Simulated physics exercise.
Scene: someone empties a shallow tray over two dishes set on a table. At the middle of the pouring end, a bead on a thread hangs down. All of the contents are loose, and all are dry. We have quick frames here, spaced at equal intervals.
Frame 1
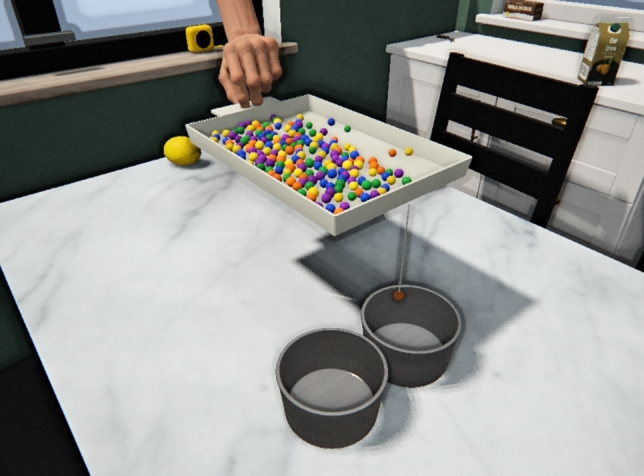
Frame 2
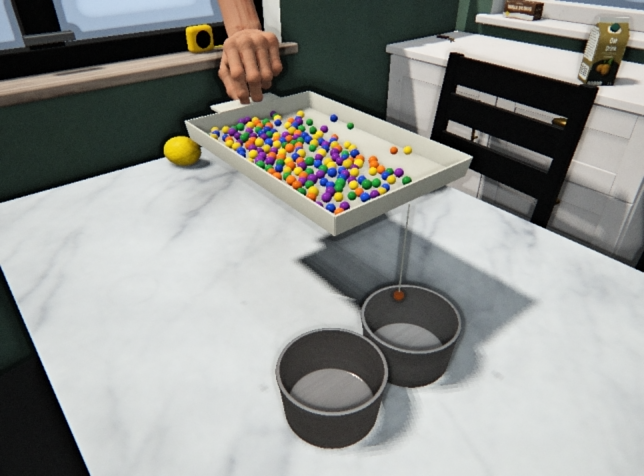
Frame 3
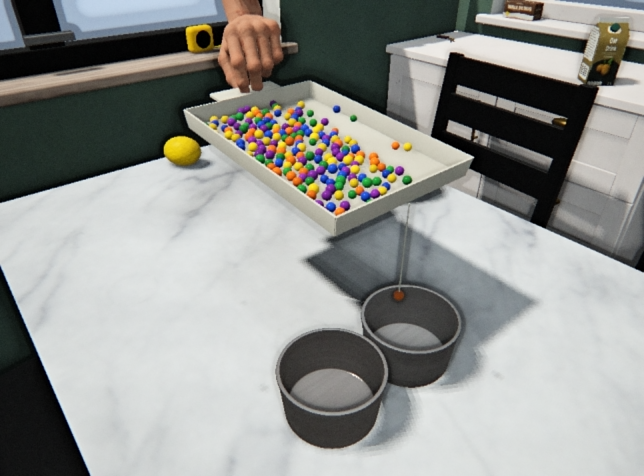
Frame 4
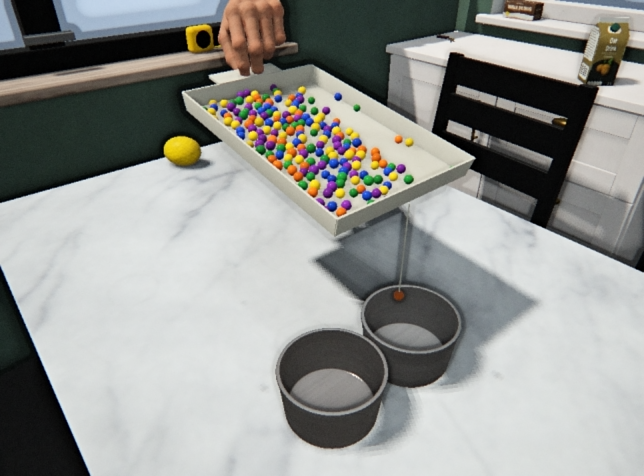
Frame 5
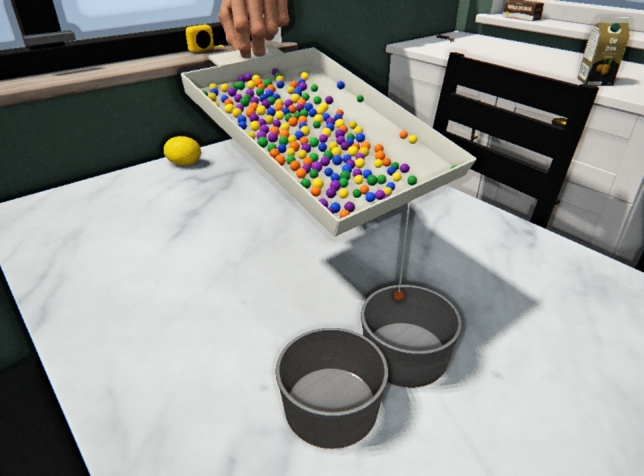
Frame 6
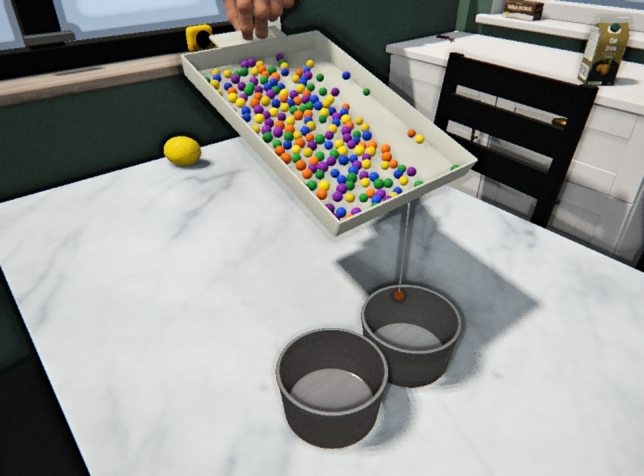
A hand raises the back of a tray of colourful beads above two grey dishes.
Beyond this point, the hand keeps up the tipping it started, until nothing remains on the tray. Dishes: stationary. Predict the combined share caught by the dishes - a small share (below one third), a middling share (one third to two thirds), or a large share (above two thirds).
A middling share, one third to two thirds.
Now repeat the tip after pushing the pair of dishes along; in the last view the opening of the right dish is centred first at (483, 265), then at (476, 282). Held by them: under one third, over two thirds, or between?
In order: Under a third, then between a third and two thirds.
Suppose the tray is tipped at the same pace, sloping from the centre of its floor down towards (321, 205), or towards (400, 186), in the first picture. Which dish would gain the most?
So the first heading gives the leftward dish, the second gives the rightward dish.
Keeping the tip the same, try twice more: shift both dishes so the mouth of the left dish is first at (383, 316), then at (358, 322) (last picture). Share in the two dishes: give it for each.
10% for the first placement, 0% for the second.
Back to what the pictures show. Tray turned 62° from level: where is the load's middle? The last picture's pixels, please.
Near (399, 180).
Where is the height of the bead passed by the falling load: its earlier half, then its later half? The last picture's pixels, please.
(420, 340) first, (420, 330) later.
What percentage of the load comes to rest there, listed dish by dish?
Share at the end - left dish ~ 20 %, right dish ~ 30 %.
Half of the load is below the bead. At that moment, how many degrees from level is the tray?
It's turned some 100 degrees by then.
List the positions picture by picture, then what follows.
Corners of the pouring end near (335, 214) and (468, 157), level; middle of the load near (301, 156), round plastic beads; left dish near (368, 419); right dish near (446, 359); bead on its thread near (399, 295), in the first frame.
Corners of the pouring end near (335, 214) and (468, 157), level; middle of the load near (301, 154), in the second frame.
Corners of the pouring end near (336, 215) and (469, 157), tipped barely, level across its low end; middle of the load near (302, 148), in the third frame.
Corners of the pouring end near (337, 216) and (471, 157), tipped a little, level across its low end; middle of the load near (303, 139), in the fourth frame.
Corners of the pouring end near (339, 218) and (472, 158), tipped a little, level across its low end; middle of the load near (305, 131), in the fifth frame.
Corners of the pouring end near (340, 219) and (474, 159), tipped clearly, level across its low end; middle of the load near (311, 127), all but a few on the move; left dish near (368, 419); right dish near (446, 359), in the sixth frame.
Shortly afterwards, tray tipped steeply; all but a few on the tray; a little in the air.
Next, tray tipped past a quarter turn; near a quarter on the tray; a little in the left dish; a little in the right dish; near a quarter outside both; near a quarter in the air.
Some moments later, tray tipped past a quarter turn; near a quarter in the left dish; near a quarter in the right dish; near half outside both.
In the end, tray tipped past a quarter turn; near a quarter in the left dish; near a quarter in the right dish; near half outside both.
